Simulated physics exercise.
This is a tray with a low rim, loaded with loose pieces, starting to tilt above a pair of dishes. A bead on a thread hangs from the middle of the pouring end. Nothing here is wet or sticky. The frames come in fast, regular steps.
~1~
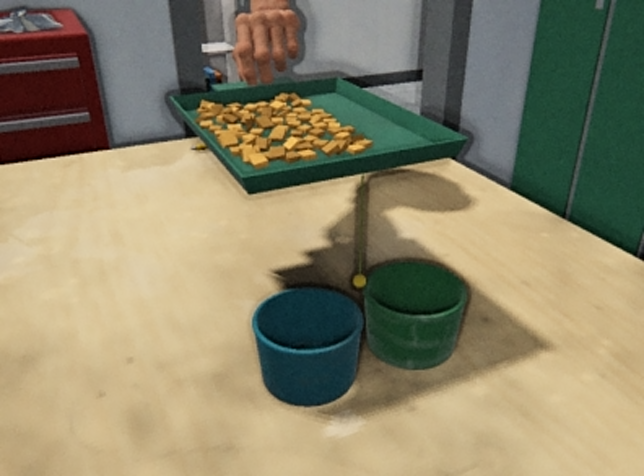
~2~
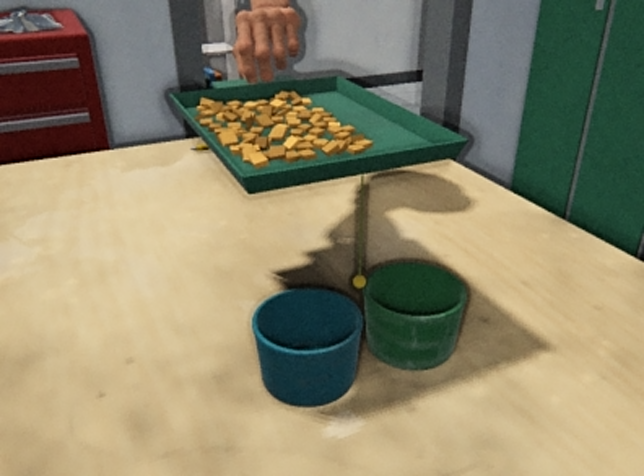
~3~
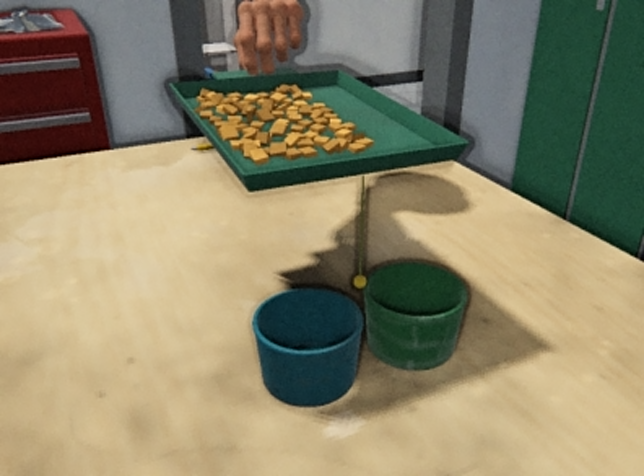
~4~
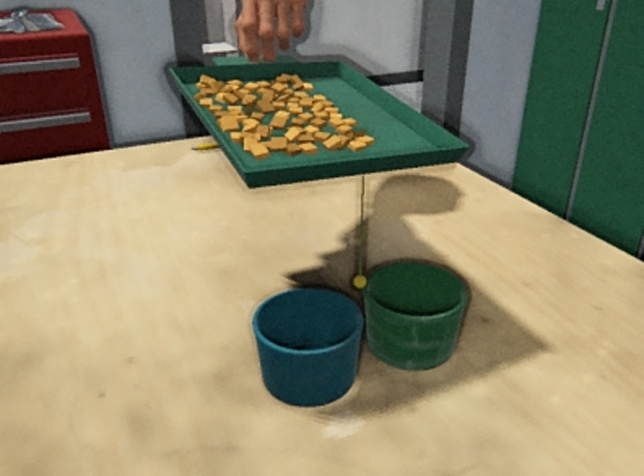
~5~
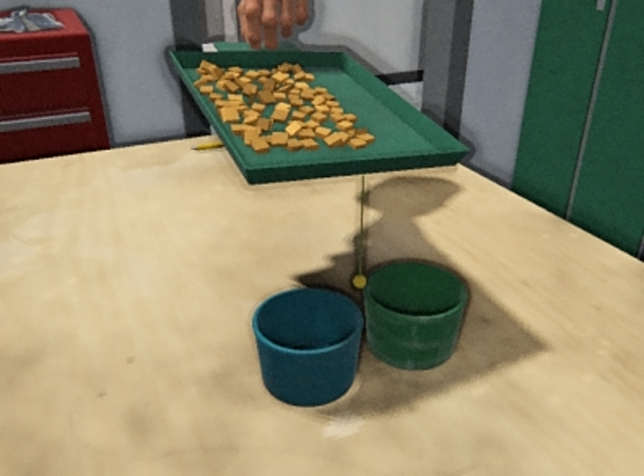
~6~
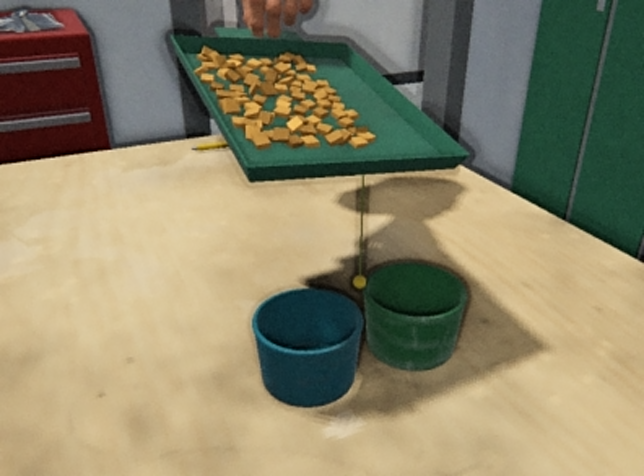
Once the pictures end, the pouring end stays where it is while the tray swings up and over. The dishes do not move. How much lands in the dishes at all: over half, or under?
The two hold over half of the load.
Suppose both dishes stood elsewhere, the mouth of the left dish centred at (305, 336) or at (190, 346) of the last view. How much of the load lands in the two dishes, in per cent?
The first gives 40 %, the second 0 %.
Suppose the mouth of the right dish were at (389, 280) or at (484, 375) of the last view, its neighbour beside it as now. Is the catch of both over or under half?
In turn: Not half; the smaller part.
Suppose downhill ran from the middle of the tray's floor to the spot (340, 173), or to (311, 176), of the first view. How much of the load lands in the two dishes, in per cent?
The first gives 40 %, the second 50 %.
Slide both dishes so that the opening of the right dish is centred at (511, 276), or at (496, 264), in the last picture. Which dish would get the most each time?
First left, then left.
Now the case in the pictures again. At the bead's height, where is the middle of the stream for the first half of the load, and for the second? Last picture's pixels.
Around (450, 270) and then (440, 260).
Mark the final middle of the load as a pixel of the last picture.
At about (431, 333).
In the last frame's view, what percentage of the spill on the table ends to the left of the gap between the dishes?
Roughly 0 in a hundred.
Soon, tray tipped steeply; nearly all on the tray; a small part in the air.
A while on, tray tipped right over; a small part on the tray; about half in the right dish; about a third outside both; a small part in the air.
Towards the end, tray tipped past a quarter turn; about two thirds in the right dish; about a third outside both.
Finally, tray tipped past a quarter turn; none in the left dish; about two thirds in the right dish; about a third outside both.
